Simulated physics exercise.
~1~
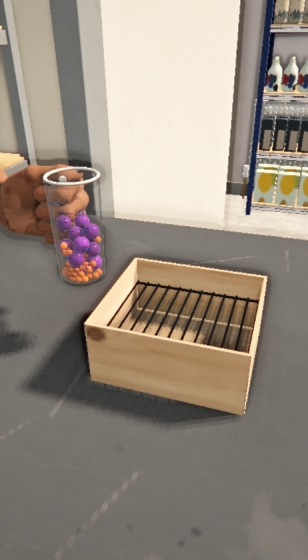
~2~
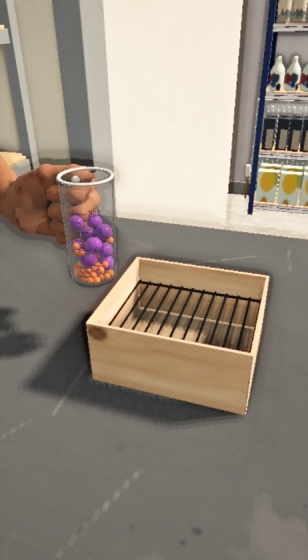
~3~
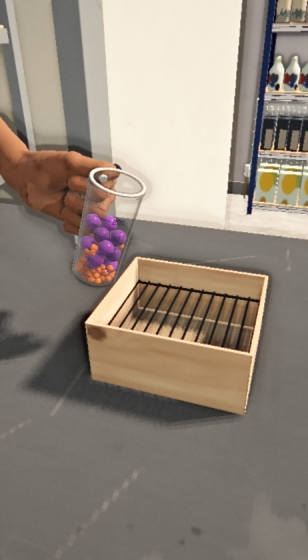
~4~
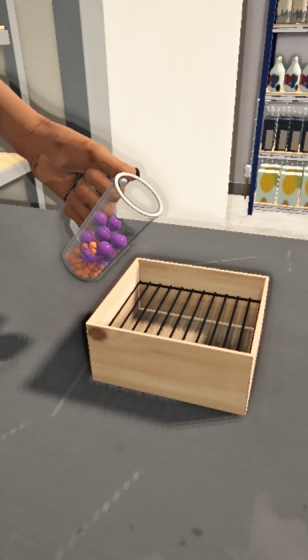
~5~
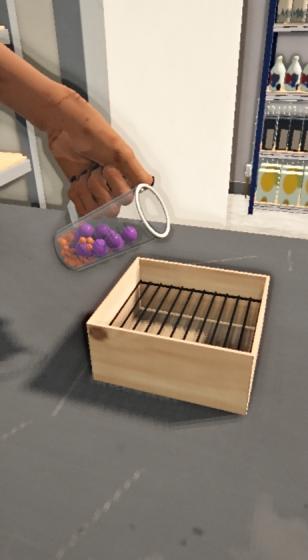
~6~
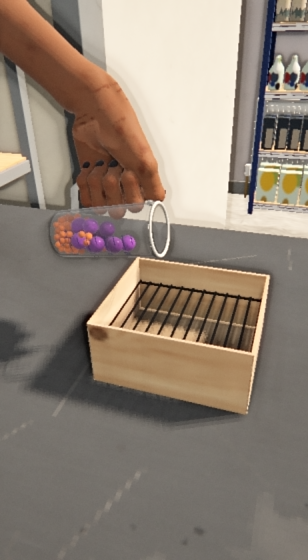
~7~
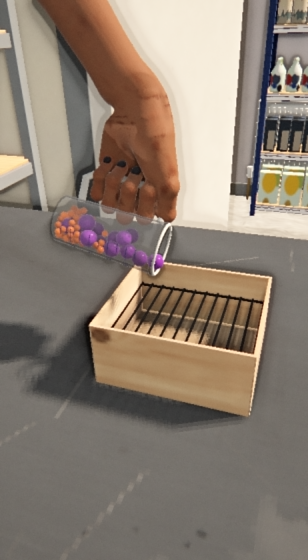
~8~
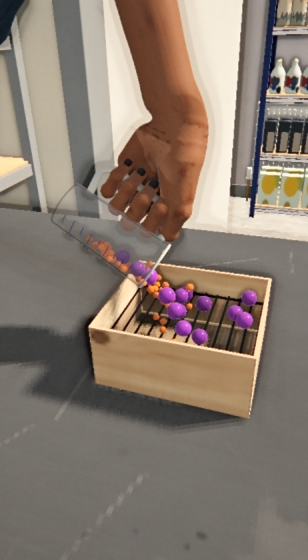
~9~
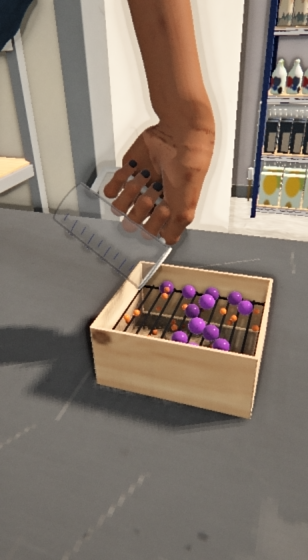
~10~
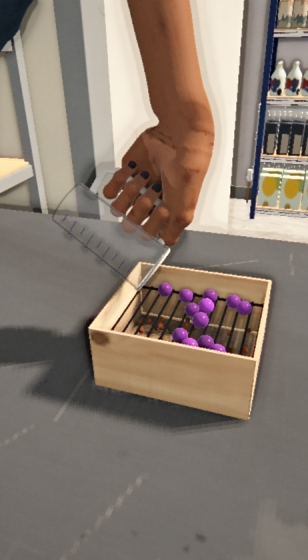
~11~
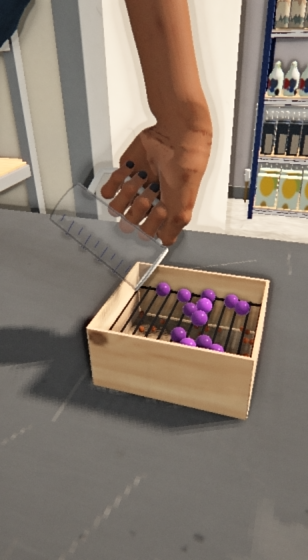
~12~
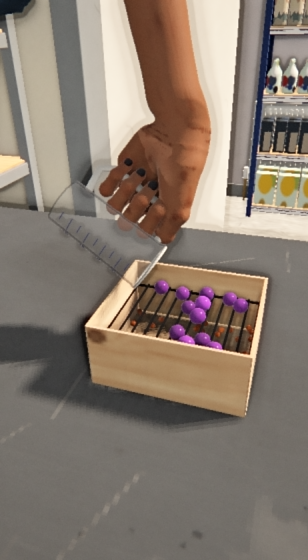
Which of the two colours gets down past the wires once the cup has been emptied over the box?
The orange balls pass down through the rack, while the purple ones are held back on top of the wires.
